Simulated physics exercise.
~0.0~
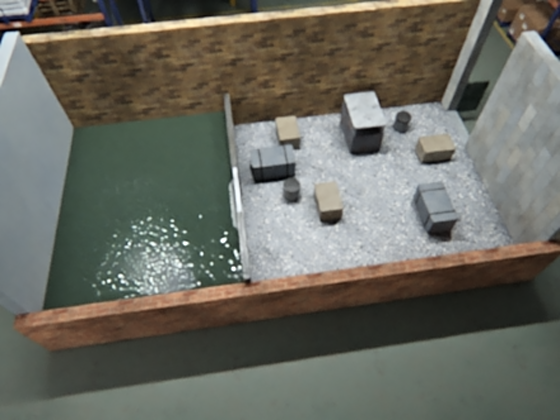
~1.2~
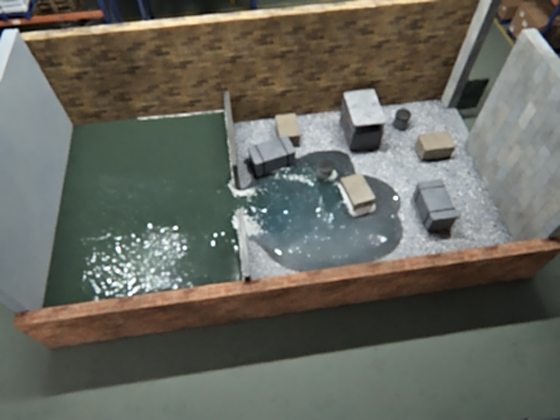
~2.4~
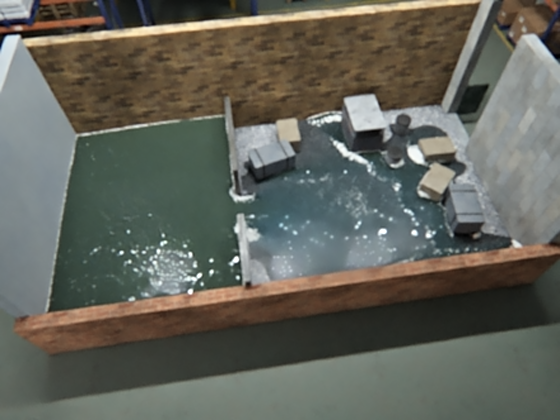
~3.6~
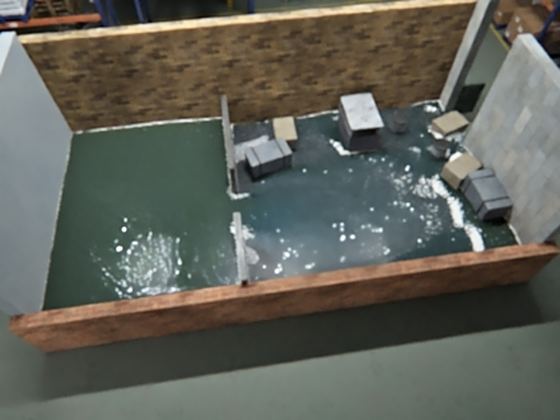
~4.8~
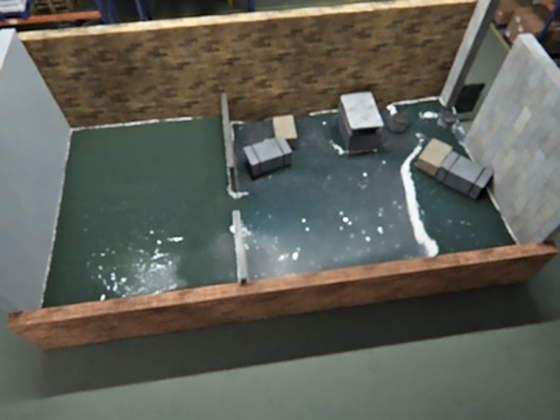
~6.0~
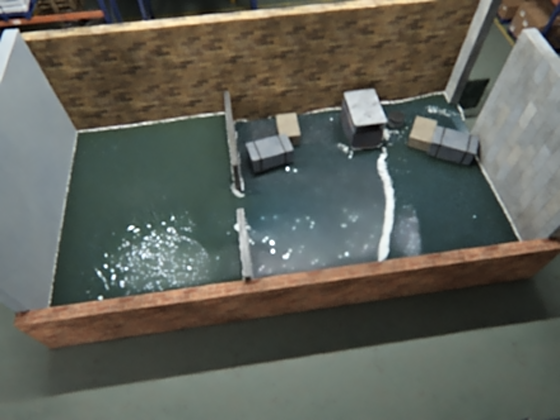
Green water bursts through the divider, floods the dry gravelly side, and pushes several boxes right.
